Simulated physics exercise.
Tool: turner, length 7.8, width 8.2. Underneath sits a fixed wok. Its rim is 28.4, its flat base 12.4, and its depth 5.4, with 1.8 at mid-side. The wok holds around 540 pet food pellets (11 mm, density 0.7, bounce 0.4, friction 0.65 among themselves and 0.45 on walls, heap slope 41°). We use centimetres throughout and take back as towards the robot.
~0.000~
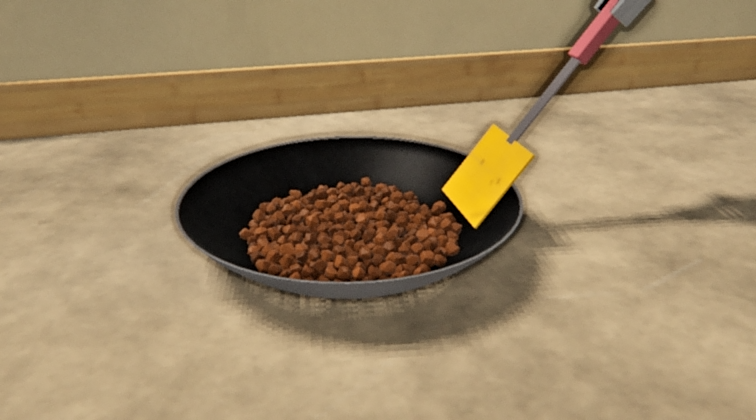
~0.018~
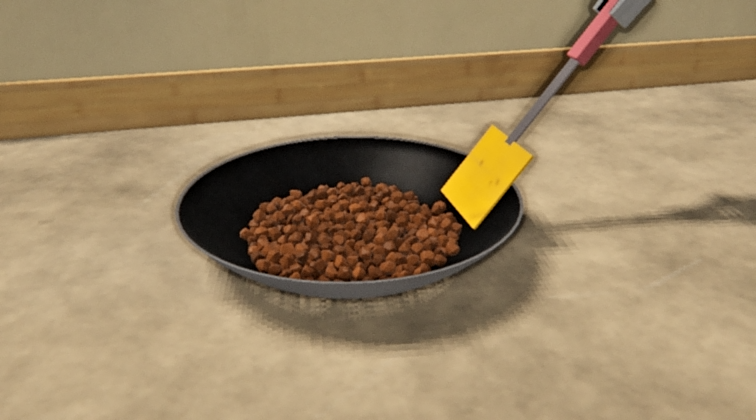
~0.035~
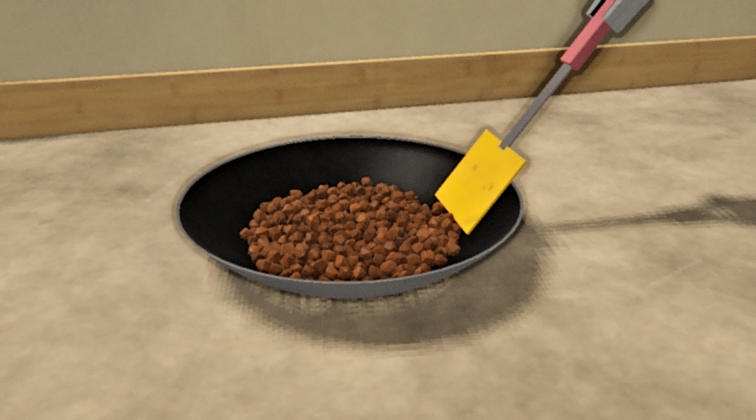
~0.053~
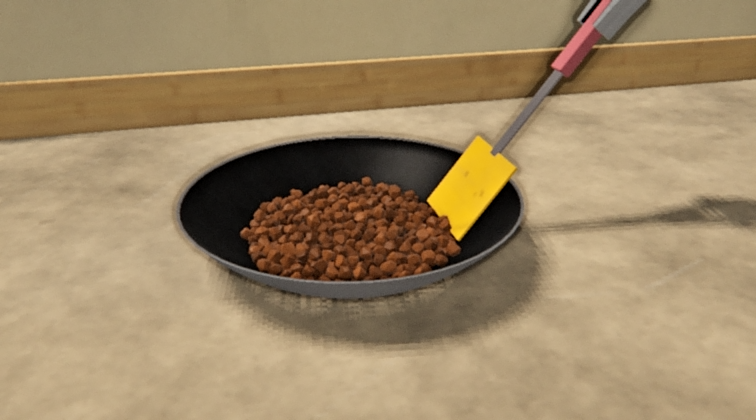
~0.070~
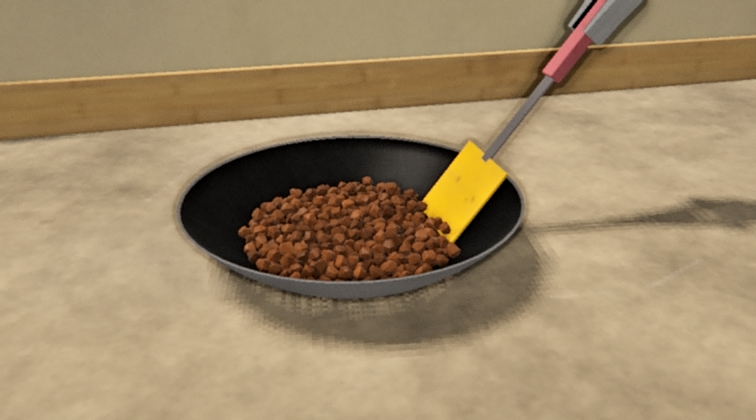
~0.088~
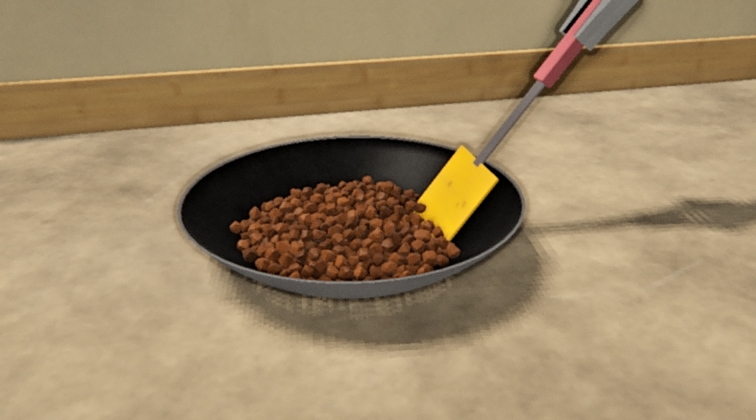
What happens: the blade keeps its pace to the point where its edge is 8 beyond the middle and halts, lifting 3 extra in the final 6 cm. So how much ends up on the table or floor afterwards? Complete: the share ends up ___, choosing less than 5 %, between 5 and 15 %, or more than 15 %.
The share ends up between 5 and 15 %.
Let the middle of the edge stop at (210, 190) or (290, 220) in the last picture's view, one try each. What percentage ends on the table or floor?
I'd say some 40 per cent, then some 0 per cent.
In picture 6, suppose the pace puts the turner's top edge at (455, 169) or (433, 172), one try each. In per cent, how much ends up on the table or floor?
First try around 30 %, second try around 30 %.
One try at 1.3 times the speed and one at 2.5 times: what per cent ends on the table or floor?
I'd expect close to 10 and then close to 35 percent.
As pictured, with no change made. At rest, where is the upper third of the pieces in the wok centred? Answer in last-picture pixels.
I'd put it close to (234, 215).
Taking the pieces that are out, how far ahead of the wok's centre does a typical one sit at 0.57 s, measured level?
18 cm.
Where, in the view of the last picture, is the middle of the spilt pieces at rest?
Near (147, 280).
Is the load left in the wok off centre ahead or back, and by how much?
Some 5.5 cm ahead of the centre.
By 0.20 s, sloping 52°, highest piece 5 above the table; 535 in the wok.
By 0.32 s, sloping 52°, highest piece 7 above the table; 535 in the wok.
By 0.57 s, sloping 52°, highest piece 7 above the table; 490 in the wok, 44 on the table or floor, 1 on the blade or in flight.
By 1.62 s, sloping 52°, highest piece 7 above the table; 489 in the wok, 46 on the table or floor.
Final count, 489 in the wok, 46 on the table or floor. That is 9 % on the table or floor.
